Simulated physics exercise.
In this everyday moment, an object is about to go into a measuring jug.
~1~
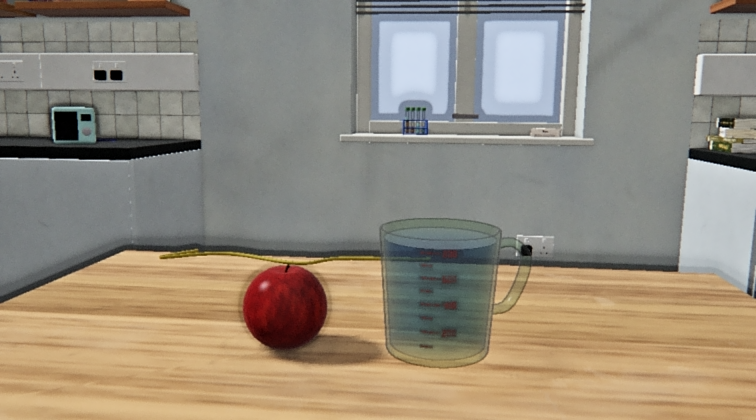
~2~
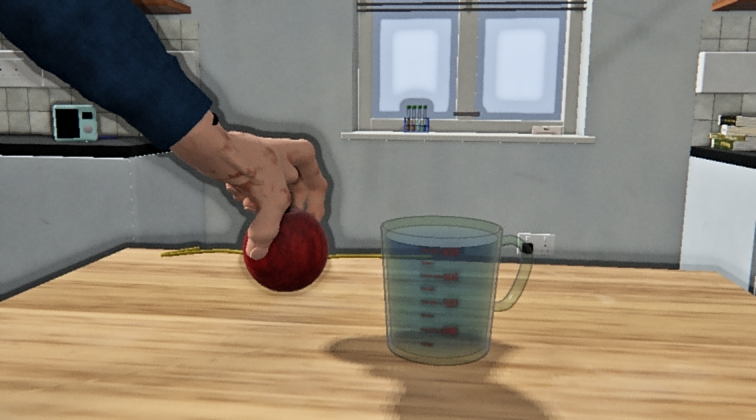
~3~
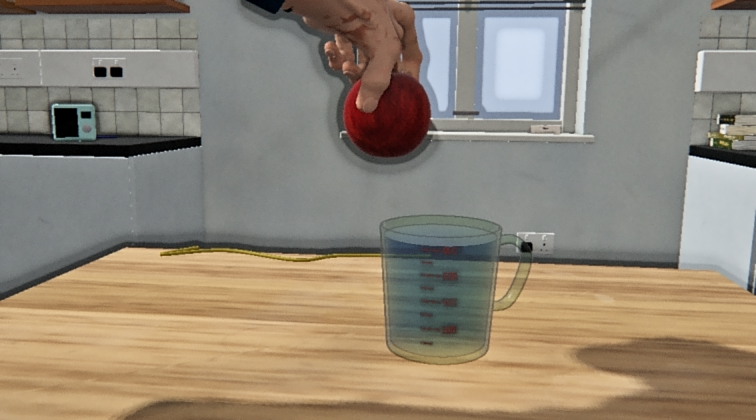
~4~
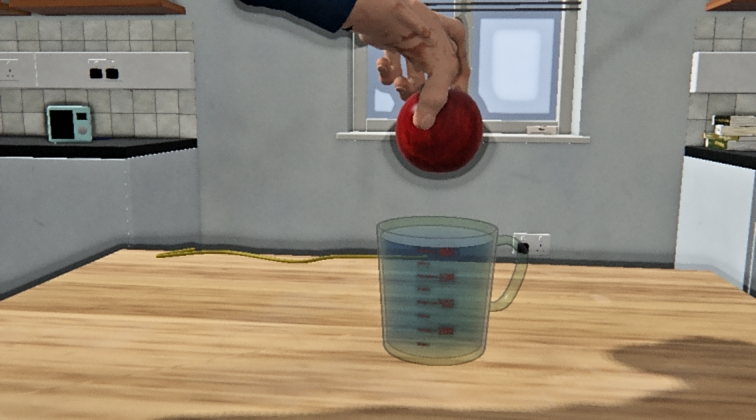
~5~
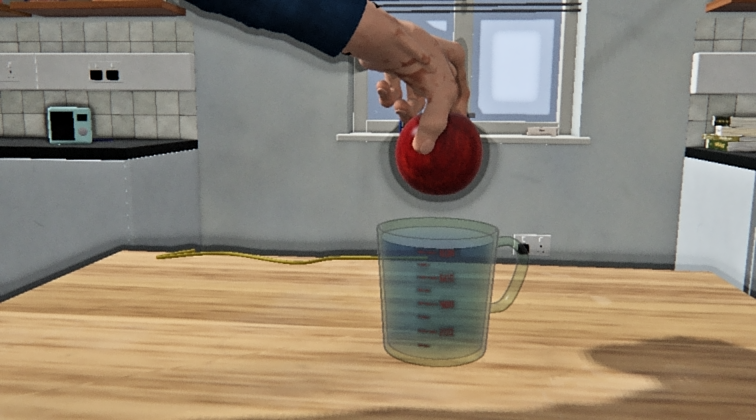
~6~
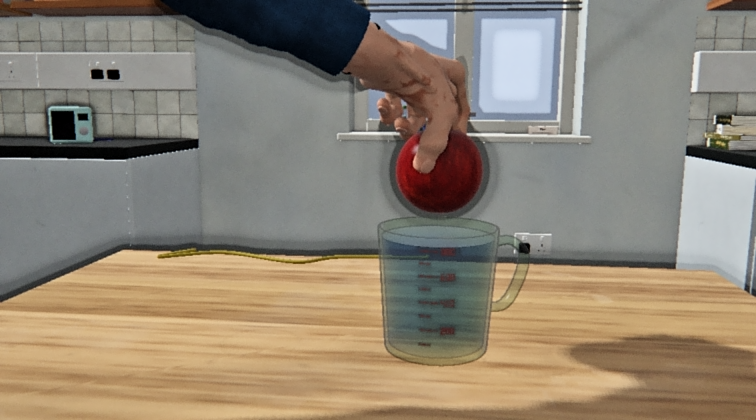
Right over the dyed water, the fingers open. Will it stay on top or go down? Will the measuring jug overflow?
Thing: It's going to keep from going down; measuring jug: It's going to slop over the edge.
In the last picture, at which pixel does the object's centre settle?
It should come to rest with its middle near (438, 245).
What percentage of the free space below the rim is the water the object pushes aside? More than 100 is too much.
260 per cent.
Shortly, the apple enters the dyed water; the measuring jug is full to the brim; the top is wet.
Then, the apple comes up again; the measuring jug is full to the brim; the top is wet.
At the finish, the apple bobs at the top; the measuring jug is full to the brim; the top is wet.
